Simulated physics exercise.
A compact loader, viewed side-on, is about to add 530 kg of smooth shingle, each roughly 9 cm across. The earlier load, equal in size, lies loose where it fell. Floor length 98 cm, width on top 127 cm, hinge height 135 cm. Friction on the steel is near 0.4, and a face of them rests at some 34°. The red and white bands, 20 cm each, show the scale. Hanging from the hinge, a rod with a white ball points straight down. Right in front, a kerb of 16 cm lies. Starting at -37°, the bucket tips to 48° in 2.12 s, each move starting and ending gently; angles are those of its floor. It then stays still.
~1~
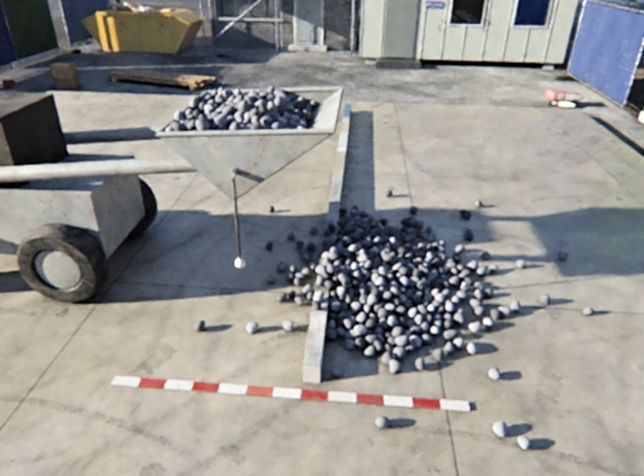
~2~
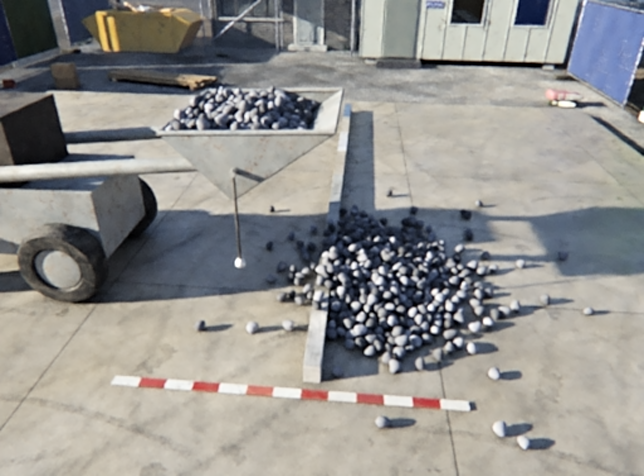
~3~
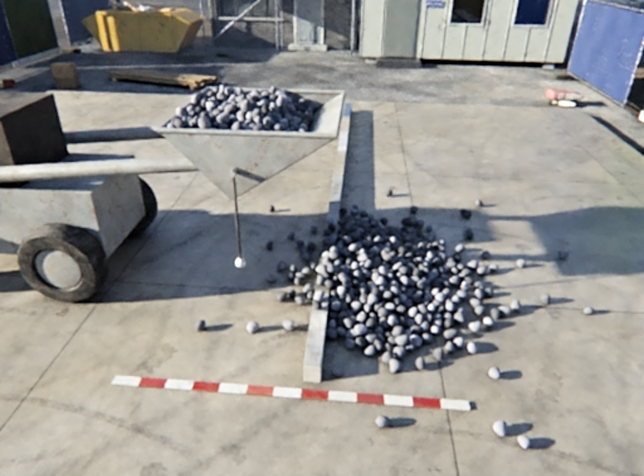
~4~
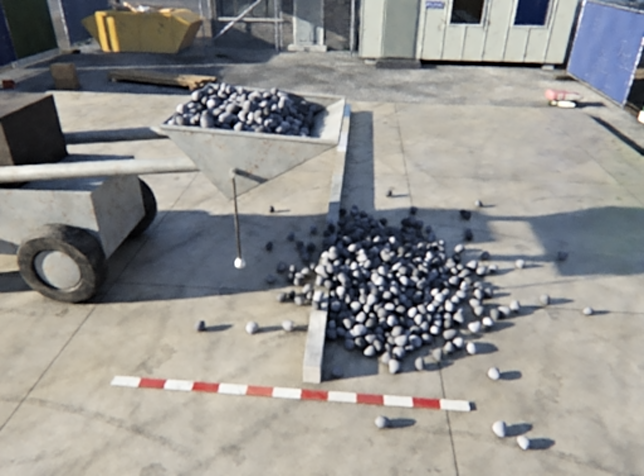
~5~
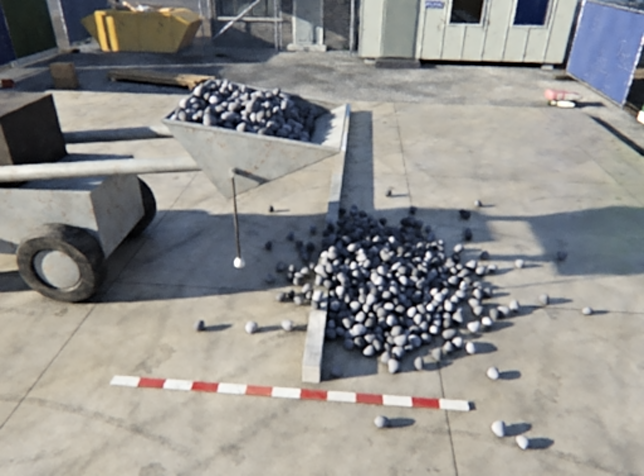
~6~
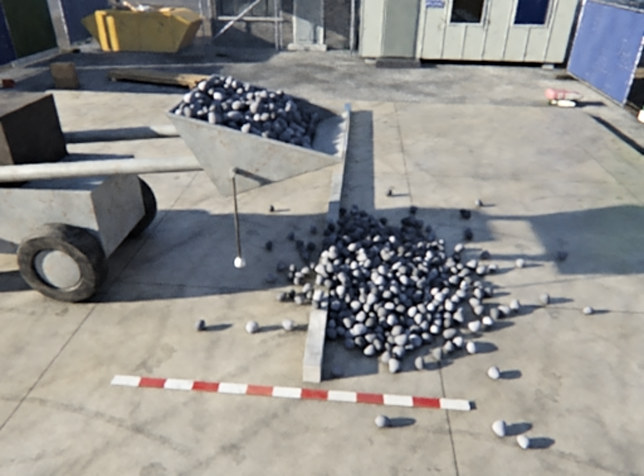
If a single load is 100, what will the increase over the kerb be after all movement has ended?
The increase will be around 73 per cent.
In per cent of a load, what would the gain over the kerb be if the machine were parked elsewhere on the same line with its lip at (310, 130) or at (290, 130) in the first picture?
First some 45, then 25 per cent.
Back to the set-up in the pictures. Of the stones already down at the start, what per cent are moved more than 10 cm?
Close to 30 per cent.
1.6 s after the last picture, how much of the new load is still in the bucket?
Held: Around 5 % of the load.
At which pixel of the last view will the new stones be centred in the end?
Their centre ends up near (355, 260).
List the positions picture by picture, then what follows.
In the first frame, the bucket is at -37°, its lip at (335, 131); the top of the load is at (257, 101). The earlier load is highest near (350, 255), 23 cm above ground level, 7 % on this side of the kerb, 93 % over the kerb.
The second frame shows lip at (335, 132), floor tilted -36°, highest stones at (255, 100).
The third frame shows lip at (337, 136), floor tilted -34°, highest stones at (239, 100).
In the fourth frame, the bucket is at -30°, its lip at (339, 143); the top of the load is at (234, 97).
The fifth frame shows lip at (340, 151), floor tilted -26°, highest stones at (221, 92).
In the sixth frame, the bucket is at -20°, its lip at (342, 161); the top of the load is at (220, 87).
Then, 1.0 s after the last picture the floor is at 35°; in per cent of one load, 84 in the bucket, 15 on this side of the kerb, 101 over the kerb; the foremost stones are at (521, 266).
Then, 1.6 s after the last picture the floor is at 48°; in per cent of one load, 3 in the bucket, 38 on this side of the kerb, 159 over the kerb; the foremost stones are at (521, 266).
Then, 2.0 s after the last picture the floor is at 48°; in per cent of one load, 0 in the bucket, 34 on this side of the kerb, 166 over the kerb; the foremost stones are at (521, 266).
Then, 4.8 s after the last picture the floor is at 48°; in per cent of one load, 0 in the bucket, 34 on this side of the kerb, 166 over the kerb; the foremost stones are at (533, 280). Net gain over the kerb, 73.
